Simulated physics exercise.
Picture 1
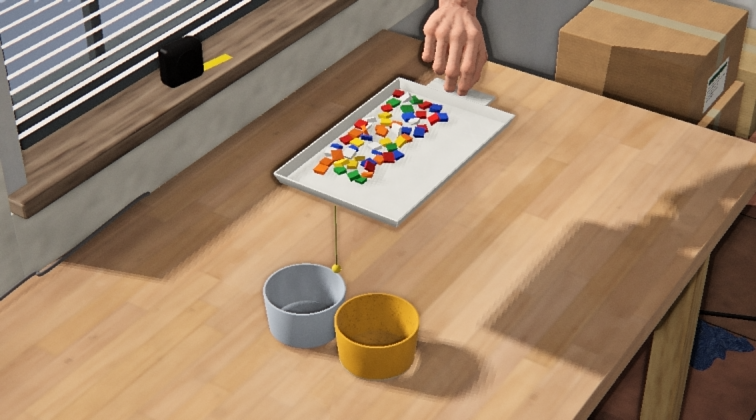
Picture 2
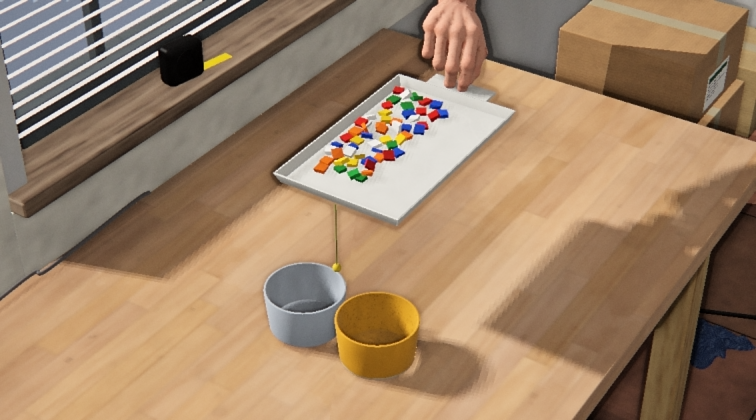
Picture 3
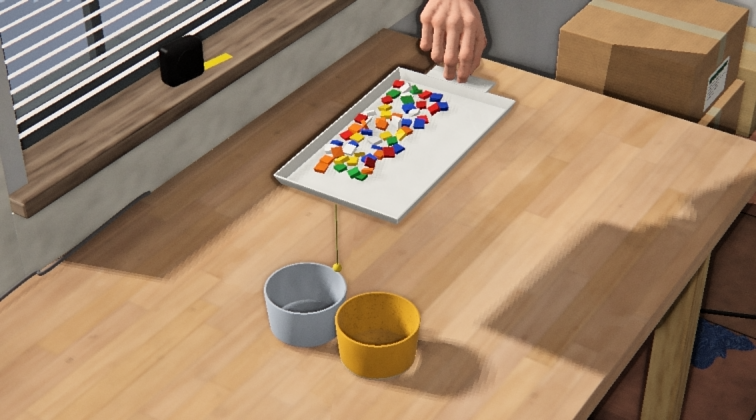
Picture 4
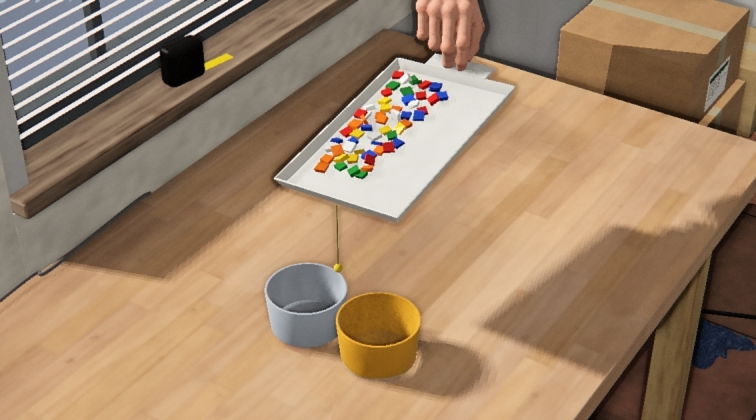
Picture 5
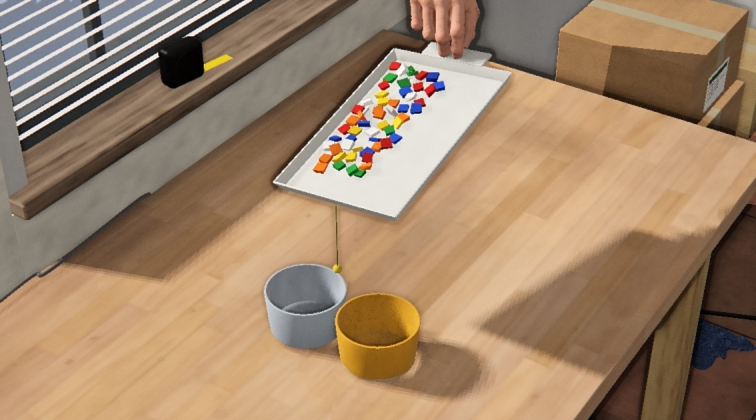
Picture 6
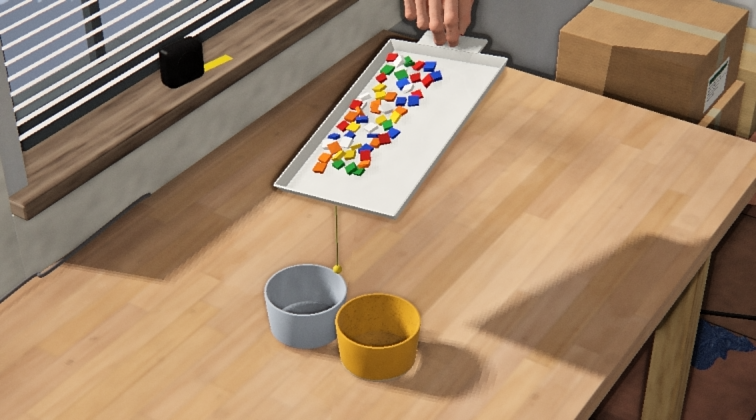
A hand at the top grips the far end of a white rimmed tray scattered with small red, blue, green, orange, yellow and white tiles, seen from above at an angle over a wooden table beside a window with blinds. A yellow bead hangs on a thread from the tray's near end, by a grey dish and a yellow one. The hand gradually tilts the tray toward its left corner while the camera stays still.
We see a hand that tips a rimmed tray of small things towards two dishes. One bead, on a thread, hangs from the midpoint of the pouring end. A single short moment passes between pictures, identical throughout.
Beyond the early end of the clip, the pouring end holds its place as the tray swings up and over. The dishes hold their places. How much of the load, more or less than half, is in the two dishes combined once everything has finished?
Less than half.
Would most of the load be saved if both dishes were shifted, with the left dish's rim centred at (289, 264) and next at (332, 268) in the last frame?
Catch, run one: Past the halfway mark; run two: Below the halfway mark.
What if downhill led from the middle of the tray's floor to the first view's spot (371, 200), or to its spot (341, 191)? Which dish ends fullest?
1: The dish to the right. 2: The dish to the left.
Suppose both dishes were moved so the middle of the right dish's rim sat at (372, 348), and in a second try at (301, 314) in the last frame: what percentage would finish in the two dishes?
0 % and 0 %.
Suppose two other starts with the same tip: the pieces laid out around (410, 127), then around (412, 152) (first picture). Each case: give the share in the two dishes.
It's 20 percent the first time and 30 percent the second.
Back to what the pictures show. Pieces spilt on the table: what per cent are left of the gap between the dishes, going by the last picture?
100 %, roughly.
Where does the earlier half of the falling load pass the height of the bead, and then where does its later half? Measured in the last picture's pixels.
At (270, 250) for the first part, then at (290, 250) for the others.
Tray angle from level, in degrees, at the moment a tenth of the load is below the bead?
It is at around 65 degrees.
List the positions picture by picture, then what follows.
Corners of the pouring end at (280, 173) and (396, 217), level; middle of the load at (382, 132), mosaic tiles; left dish at (281, 326); right dish at (354, 358); bead on its thread at (337, 269), in the first frame.
Corners of the pouring end at (280, 172) and (396, 216), level; middle of the load at (382, 129), in the second frame.
Corners of the pouring end at (280, 174) and (396, 214), tipped barely, lowest at the left corner; middle of the load at (382, 125), in the third frame.
Corners of the pouring end at (281, 177) and (396, 213), tipped a little, lowest at the left corner; middle of the load at (382, 119), in the fourth frame.
Corners of the pouring end at (280, 180) and (394, 212), tipped a little, lowest at the left corner; middle of the load at (379, 114), in the fifth frame.
Corners of the pouring end at (280, 183) and (392, 211), tipped clearly, lowest at the left corner; middle of the load at (377, 109); left dish at (282, 326); right dish at (355, 359), in the sixth frame.
Soon, tray tipped steeply; most on the tray; a stray few in the left dish; about a quarter in the air.
A while on, tray tipped past a quarter turn; about a quarter in the left dish; about two thirds outside both; a stray few in the air.
Towards the end, tray tipped past a quarter turn; about a quarter in the left dish; most outside both.
Finally, tray tipped past a quarter turn; none in the right dish; about a quarter in the left dish; most outside both.
